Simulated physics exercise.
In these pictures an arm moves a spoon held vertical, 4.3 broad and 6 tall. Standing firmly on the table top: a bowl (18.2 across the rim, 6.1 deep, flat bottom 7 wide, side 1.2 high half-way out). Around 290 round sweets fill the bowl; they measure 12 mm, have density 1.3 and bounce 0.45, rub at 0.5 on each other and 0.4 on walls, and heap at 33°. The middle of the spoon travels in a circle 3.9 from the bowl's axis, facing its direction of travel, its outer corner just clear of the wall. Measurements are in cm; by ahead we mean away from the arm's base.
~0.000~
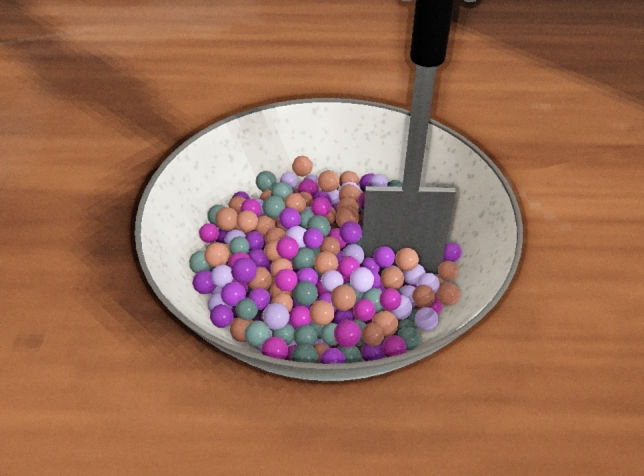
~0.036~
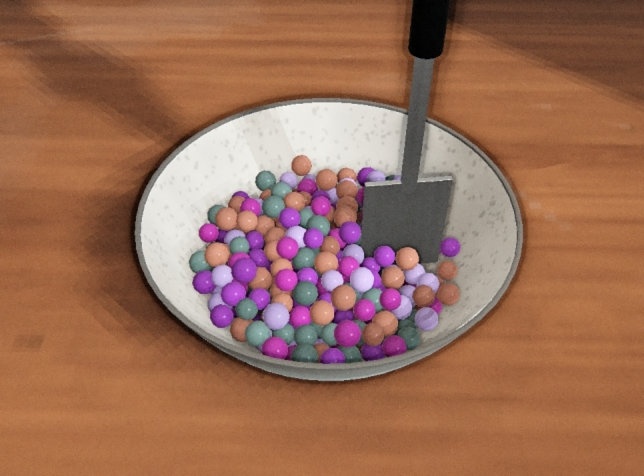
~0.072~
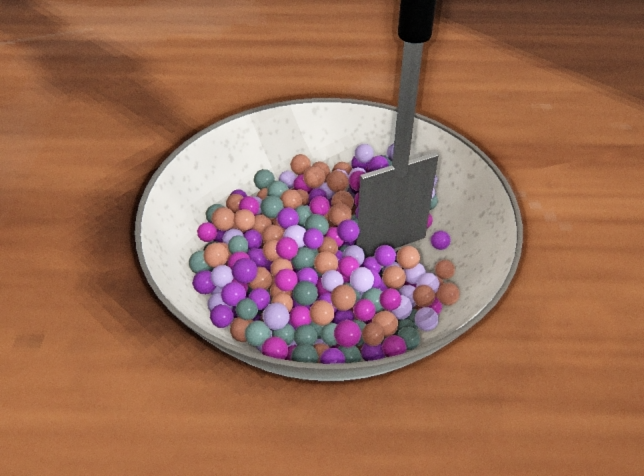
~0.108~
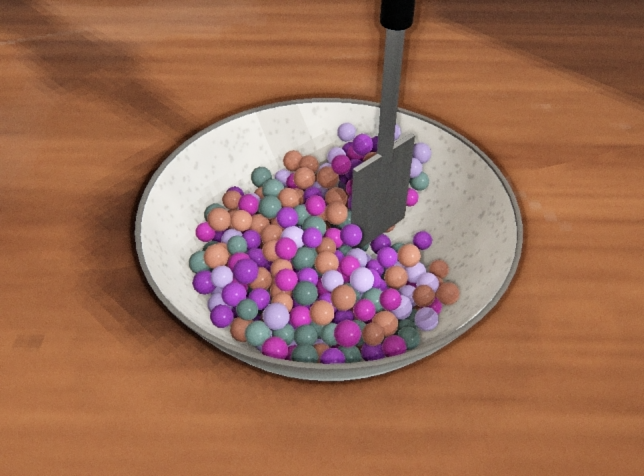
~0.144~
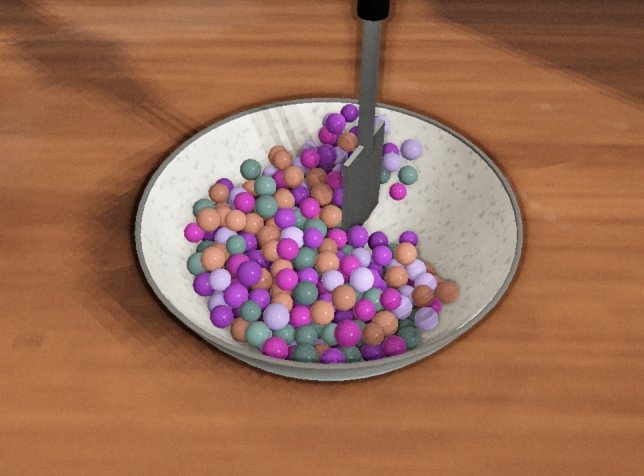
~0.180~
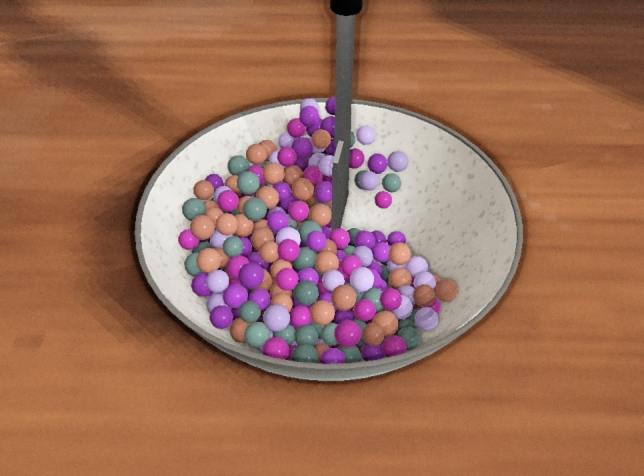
The video shows a grey, flat-bladed utensil with a black handle moving back and leftward through small purple, pink, orange, green and lavender balls in a speckled white bowl, turning edge-on as it pushes some up the far side.
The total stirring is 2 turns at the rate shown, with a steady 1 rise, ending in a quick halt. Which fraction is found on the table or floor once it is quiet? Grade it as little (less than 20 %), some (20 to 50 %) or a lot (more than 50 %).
Grade: Little, less than 20 %.
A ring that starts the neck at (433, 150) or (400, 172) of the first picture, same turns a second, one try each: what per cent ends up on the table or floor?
20 and 5 per cent.
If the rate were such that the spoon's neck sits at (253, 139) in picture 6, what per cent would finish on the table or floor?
Some 40 %.
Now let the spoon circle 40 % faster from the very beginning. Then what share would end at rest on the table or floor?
I'd expect about 25 %.
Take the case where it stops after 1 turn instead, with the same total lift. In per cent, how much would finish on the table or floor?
It would be near 5 per cent.
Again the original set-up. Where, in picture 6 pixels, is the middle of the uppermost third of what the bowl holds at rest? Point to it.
Somewhere close to (396, 208).
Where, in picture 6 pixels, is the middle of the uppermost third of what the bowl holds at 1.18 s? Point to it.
About (269, 303).
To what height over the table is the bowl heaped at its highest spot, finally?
The peak stands near 6.0 centimetres up.
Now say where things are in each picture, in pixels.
In the first picture, spoon neck at (414, 164), 0° round; upper third of the load around (313, 247), from x 200 to 450, top at y 165; 293 in the bowl.
In the second picture, spoon neck at (412, 156), 8° round; upper third of the load around (326, 239), from x 200 to 450, top at y 165.
In the third picture, spoon neck at (403, 140), 26° round; upper third of the load around (322, 219), from x 200 to 450, top at y 155.
In the fourth picture, spoon neck at (387, 127), 44° round; upper third of the load around (322, 207), from x 200 to 450, top at y 130.
In the fifth picture, spoon neck at (367, 118), 62° round; upper third of the load around (310, 208), from x 195 to 450, top at y 115.
In the sixth picture, spoon neck at (343, 112), 81° round; upper third of the load around (288, 207), from x 190 to 445, top at y 105; 293 in the bowl.
After 0.68 s, 332° round, highest piece 8 above the table; 281 in the bowl, 10 on the table or floor, 2 in flight or on the tool.
After 1.18 s, 224° round, highest piece 8 above the table; 269 in the bowl, 24 on the table or floor.
After 1.63 s, 0° round, highest piece 6 above the table; 268 in the bowl, 25 on the table or floor.
After 2.33 s, 0° round, highest piece 6 above the table; 268 in the bowl, 25 on the table or floor.
At rest, 268 in the bowl, 25 on the table or floor. That is 9 % on the table or floor.
